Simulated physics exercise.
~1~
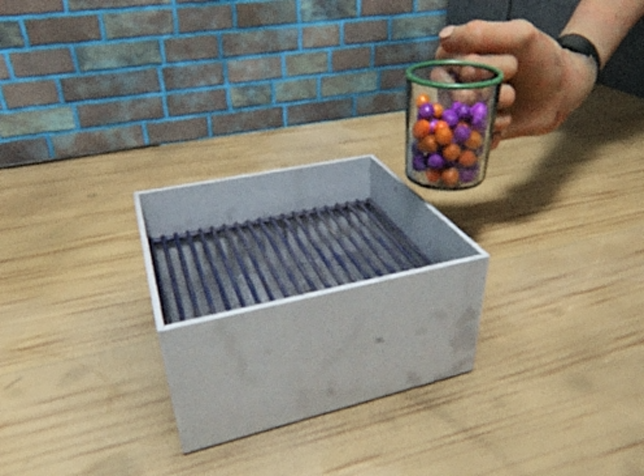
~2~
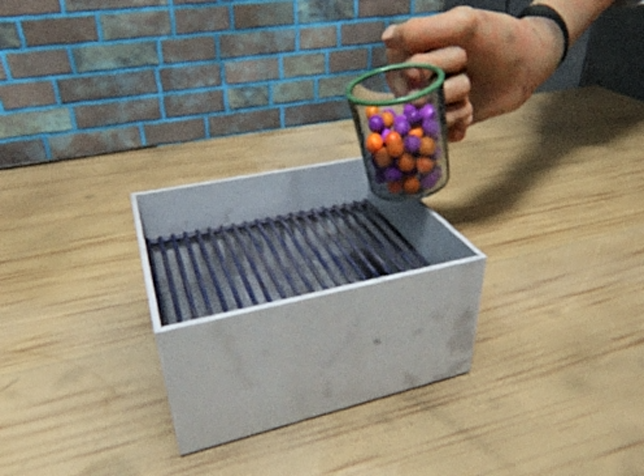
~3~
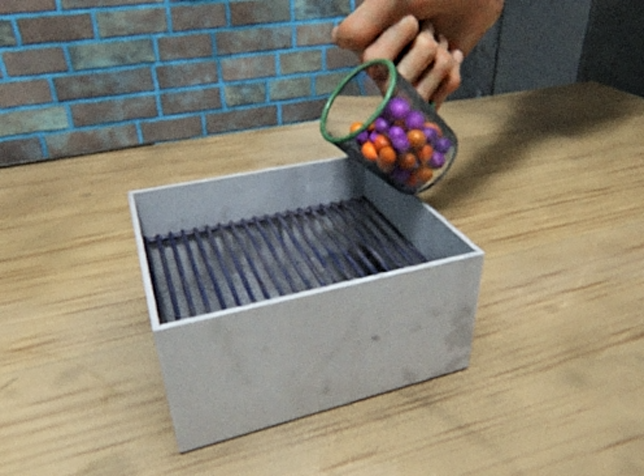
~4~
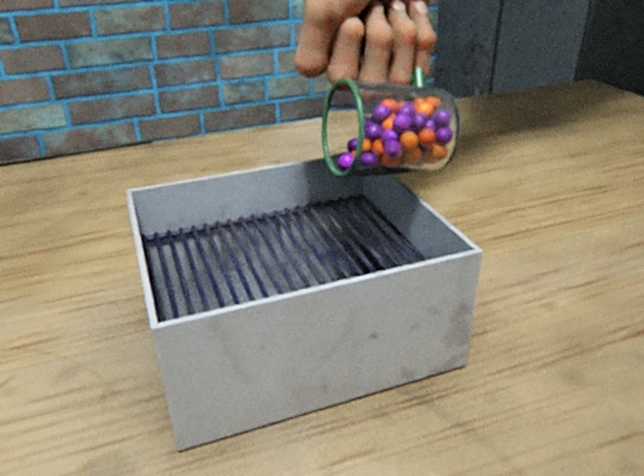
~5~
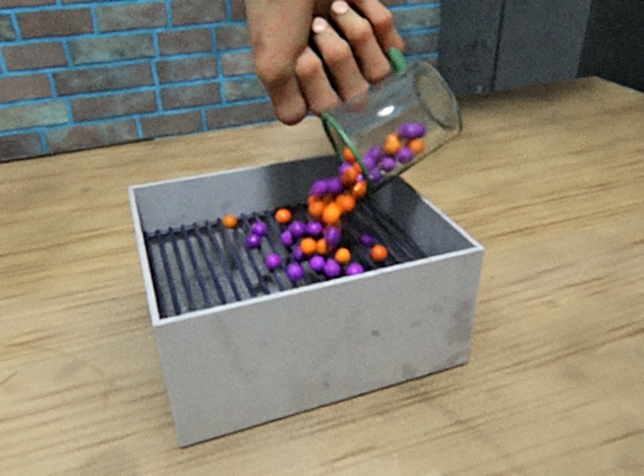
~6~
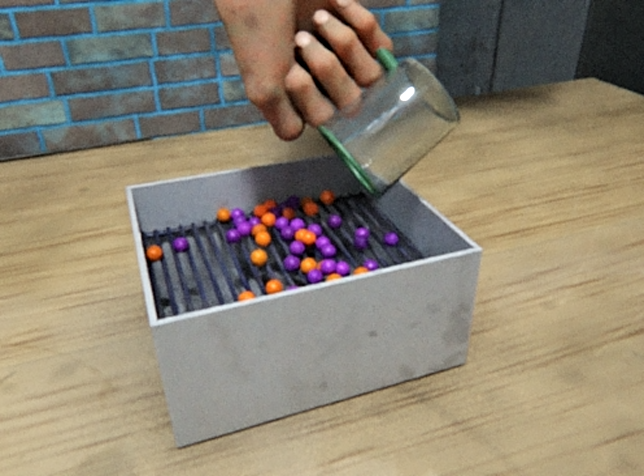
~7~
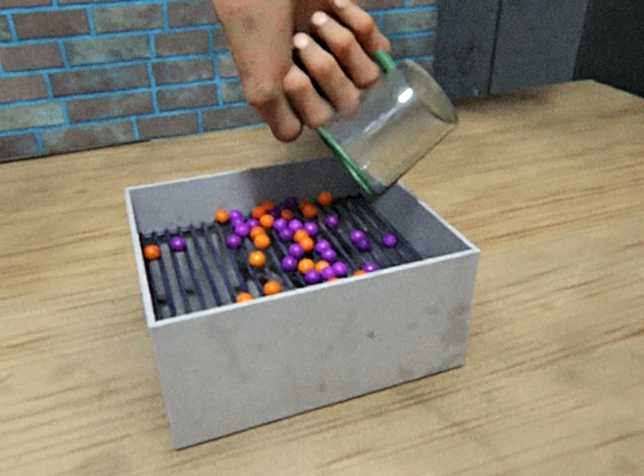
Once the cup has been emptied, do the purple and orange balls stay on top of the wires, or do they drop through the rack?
Both the purple and the orange balls stay on top of the wires, and none drop through the rack.
